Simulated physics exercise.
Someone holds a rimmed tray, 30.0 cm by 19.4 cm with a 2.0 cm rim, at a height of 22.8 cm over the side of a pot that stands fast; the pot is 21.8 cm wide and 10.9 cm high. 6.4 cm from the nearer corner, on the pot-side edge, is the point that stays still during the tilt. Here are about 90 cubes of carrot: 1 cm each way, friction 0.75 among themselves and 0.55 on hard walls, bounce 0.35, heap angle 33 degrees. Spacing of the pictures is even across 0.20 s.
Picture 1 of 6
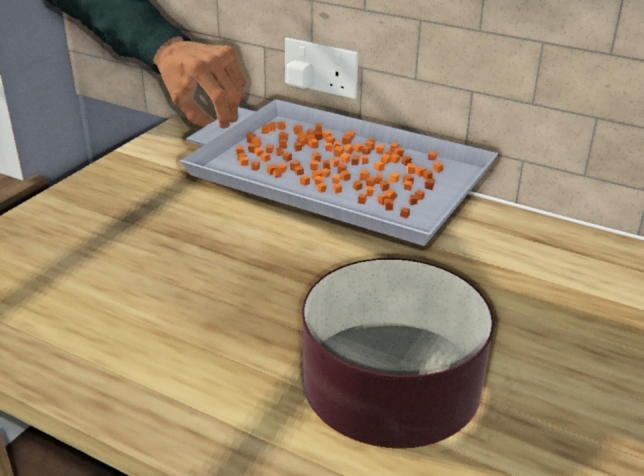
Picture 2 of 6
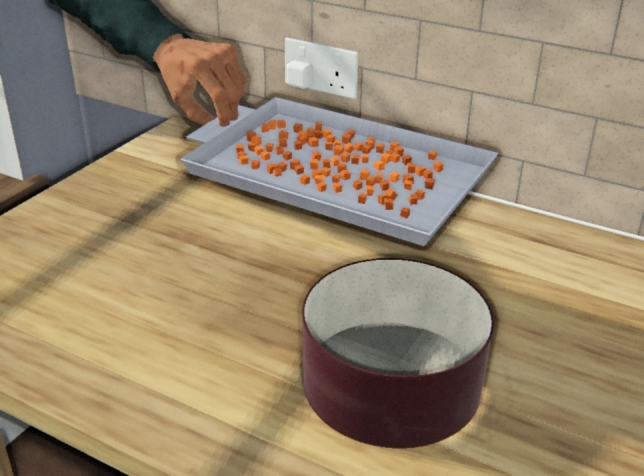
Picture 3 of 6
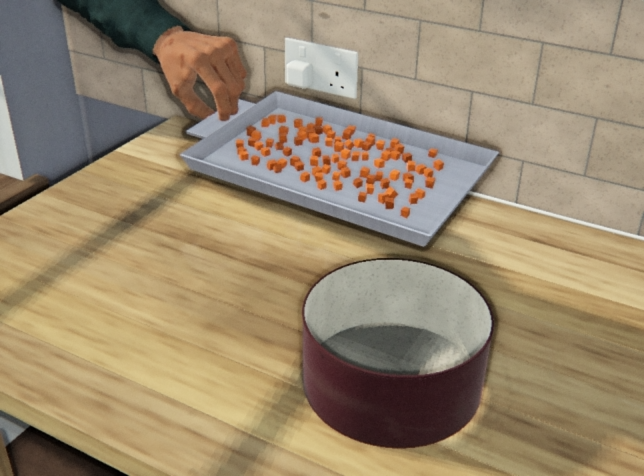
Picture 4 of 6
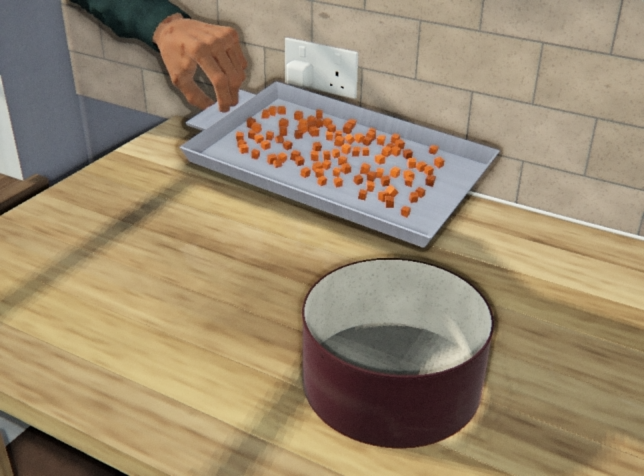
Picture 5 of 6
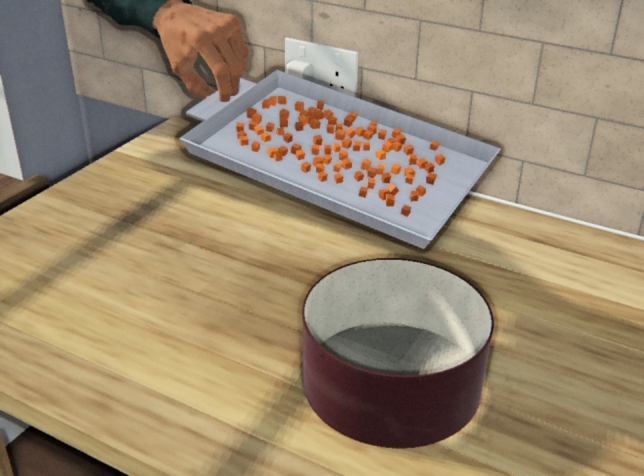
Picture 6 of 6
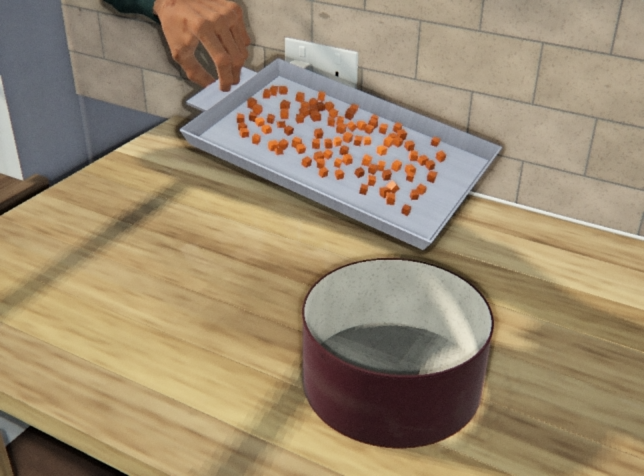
A hand slowly raises the back of a grey tray of orange cubes, tilting it slightly.
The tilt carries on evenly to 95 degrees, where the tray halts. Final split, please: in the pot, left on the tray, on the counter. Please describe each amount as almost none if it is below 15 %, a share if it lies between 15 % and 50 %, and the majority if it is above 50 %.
Pot: The main fraction. Tray: A minor fraction. Counter: An intermediate fraction.
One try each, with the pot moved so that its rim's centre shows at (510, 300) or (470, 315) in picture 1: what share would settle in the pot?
Spot one: Some 25 per cent; spot two: Some 80 per cent.
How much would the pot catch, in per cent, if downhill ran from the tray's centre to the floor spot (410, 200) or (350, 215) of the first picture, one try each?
Estimate: Some 45 % and some 90 % respectively.
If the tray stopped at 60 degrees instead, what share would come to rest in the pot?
Estimate: Roughly 35 percent.
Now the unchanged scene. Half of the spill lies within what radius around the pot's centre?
Distance: Around 40 cm.
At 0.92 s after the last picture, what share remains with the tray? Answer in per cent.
Close to 30 in a hundred parts of the load.
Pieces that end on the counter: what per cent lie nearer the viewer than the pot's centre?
Near 90 in a hundred.
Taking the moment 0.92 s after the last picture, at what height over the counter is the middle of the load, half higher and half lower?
The halfway mark is near 6 cm.
Then, 0.55 s after the last picture, tilt 50 degrees; the tray holds 100 %, the pot 0 %.
Then, 0.92 s after the last picture, tilt 77 degrees; the tray holds 30 %, the pot 25 %.
Then, 1.37 s after the last picture, tilt 95 degrees; the tray holds 0 %, the pot 60 %.
In the end, pot 60 %, tray 0 %, counter 40 %.
